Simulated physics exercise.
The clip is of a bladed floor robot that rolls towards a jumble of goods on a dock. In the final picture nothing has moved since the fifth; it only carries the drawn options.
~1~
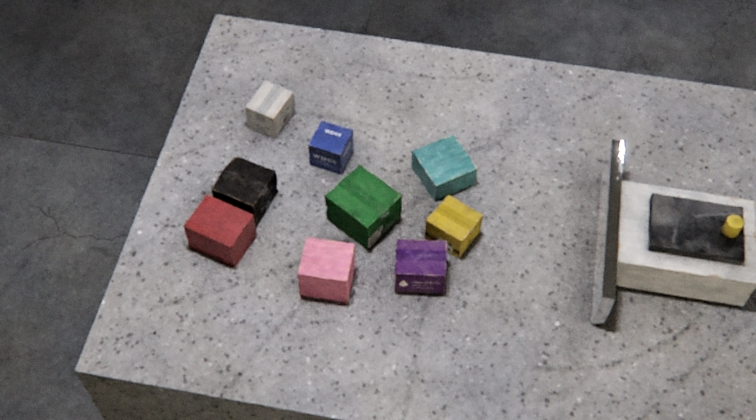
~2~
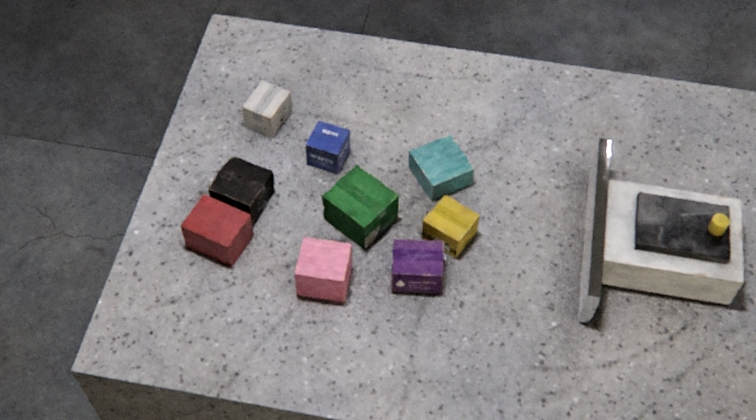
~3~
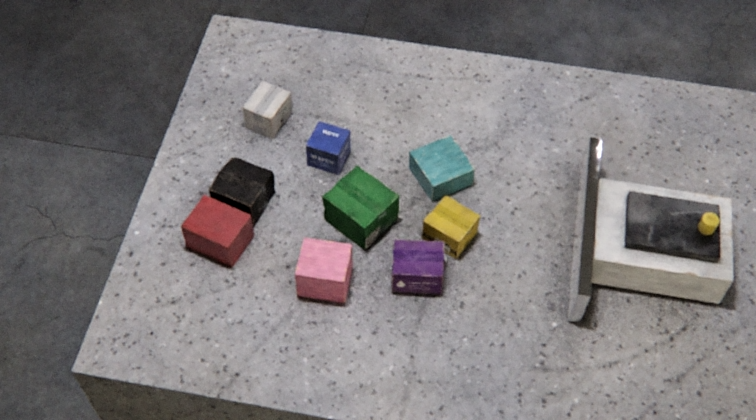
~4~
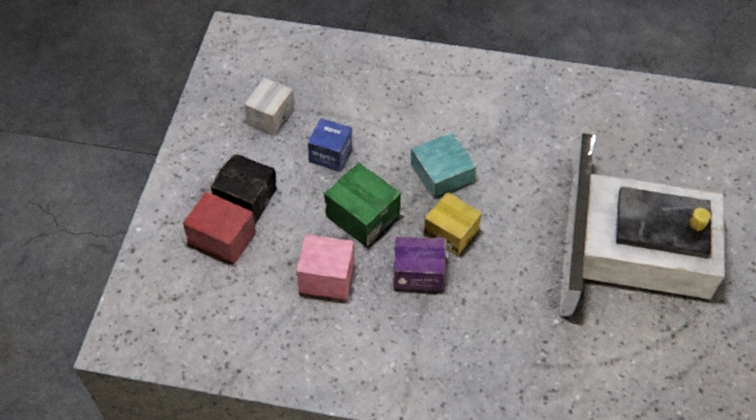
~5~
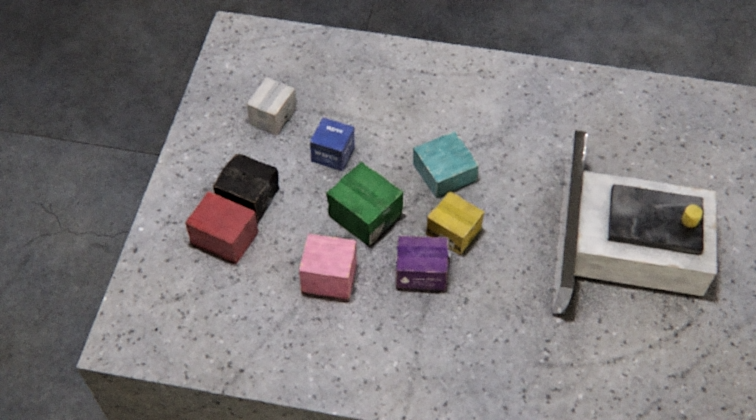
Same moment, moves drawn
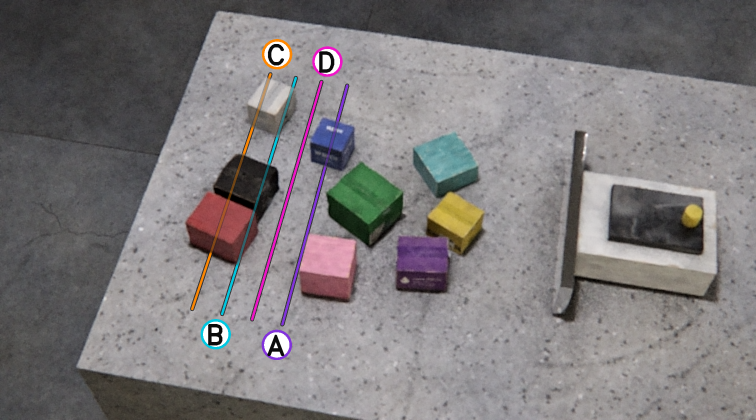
On a speckled grey stone surface, nine coloured blocks sit in a loose cluster while a pale, boxy device with an upright dark blade at its front stands to their right. The device slides slowly left, narrowing the gap to the blocks without touching them, and the blocks stay in place.
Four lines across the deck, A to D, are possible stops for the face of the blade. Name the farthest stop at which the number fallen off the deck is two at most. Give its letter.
At C, and not beyond.
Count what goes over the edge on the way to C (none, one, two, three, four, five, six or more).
One.
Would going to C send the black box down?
By then, yes.
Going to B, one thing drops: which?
The black box goes over.
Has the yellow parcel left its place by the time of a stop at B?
Yes.
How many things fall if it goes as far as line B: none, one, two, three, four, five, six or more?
In all, one.
On the marked copy, A at (318, 195); B at (262, 186); C at (235, 182); D at (290, 191).
With C. Early on, robot (523, 197); purple parcel (406, 259); turquoise crate (418, 157).
Further on, robot (399, 178); black box (200, 183); white parcel (264, 103).
At the end, robot (304, 163); black box over the edge; red crate (138, 219); one fallen.
As for the rest, A is within the limit but short; B is within the limit but short; D is within the limit but short.
